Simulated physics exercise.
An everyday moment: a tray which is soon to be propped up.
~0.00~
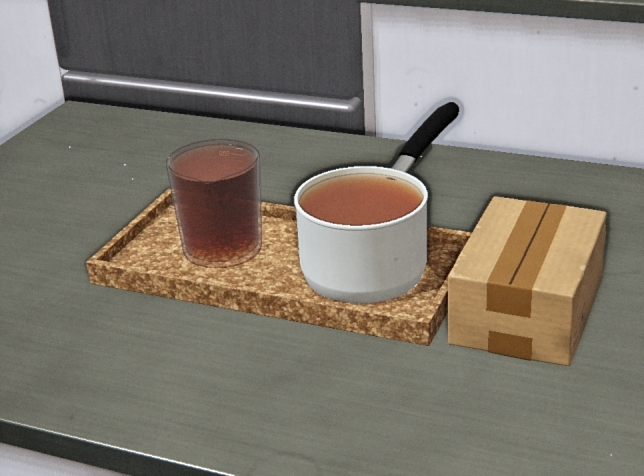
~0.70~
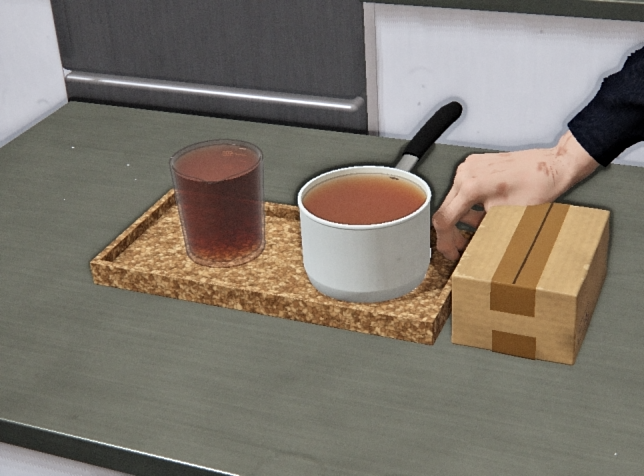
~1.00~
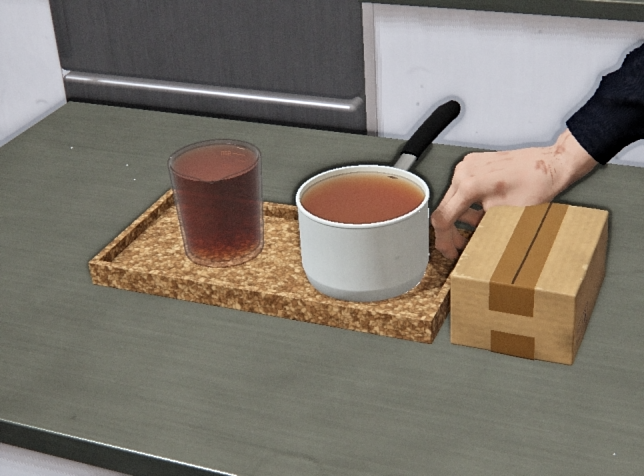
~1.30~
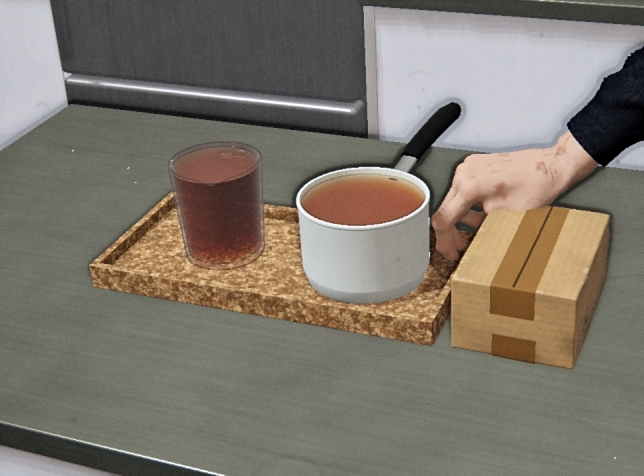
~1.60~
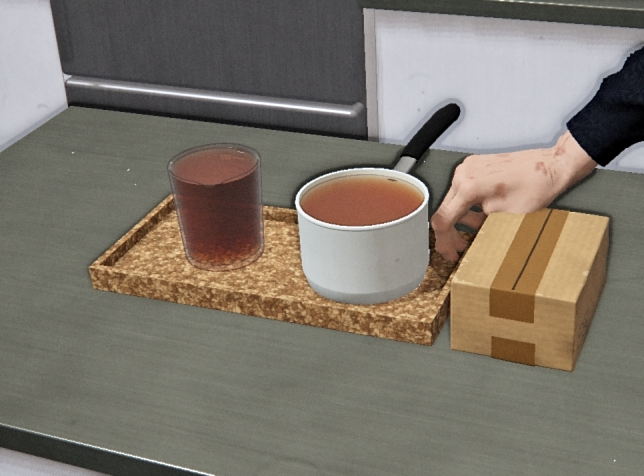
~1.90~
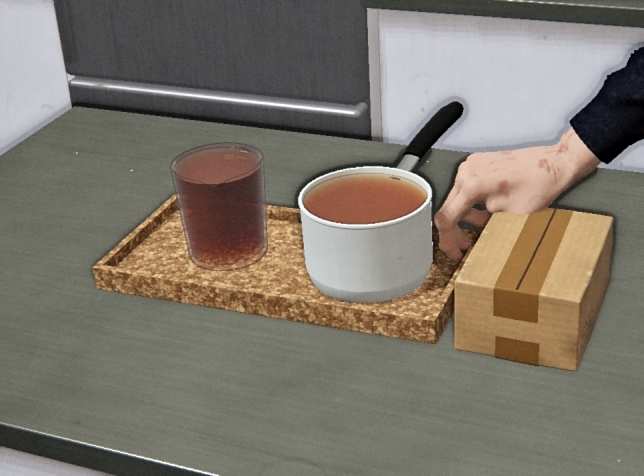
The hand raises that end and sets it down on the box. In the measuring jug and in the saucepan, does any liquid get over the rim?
In order: On the left the measuring jug: It will release some contents. On the right the saucepan: It will release some contents.
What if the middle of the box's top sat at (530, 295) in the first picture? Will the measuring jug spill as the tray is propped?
Makes it through.
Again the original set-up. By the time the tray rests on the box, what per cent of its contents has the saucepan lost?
Reading: Some 10 per cent.
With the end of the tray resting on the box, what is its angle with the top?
The slope works out to about 13 degrees.
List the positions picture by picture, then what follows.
The tray lies flat; measuring jug (217, 202) nearly full; saucepan (363, 232) nearly full; box (508, 322), in the first frame.
A hand takes the end of the tray; measuring jug nearly full, surface at (216, 163); saucepan nearly full, surface at (365, 201), in the second frame.
The tray slopes by about 0°; measuring jug (219, 201) nearly full; saucepan (364, 231) nearly full, in the third frame.
The end is rising; measuring jug nearly full, surface at (215, 165); saucepan nearly full, surface at (363, 202); box (512, 325), in the fourth frame.
The end has come up a little; measuring jug (219, 205) nearly full; saucepan (364, 234) nearly full, in the fifth frame.
Slope near 1°; measuring jug nearly full, surface at (218, 166); saucepan nearly full, surface at (365, 201); box (515, 327), in the sixth frame.
After 2.6 s, the tray slopes by about 7°; measuring jug, all is still inside; saucepan, all is still inside.
After 3.4 s, the tray slopes by about 15°; measuring jug, a puddle lies under it; saucepan, a puddle lies under it.
After 4.6 s, the tray slopes by about 13°, resting on the box; measuring jug, a puddle lies under it; saucepan, a puddle lies under it.
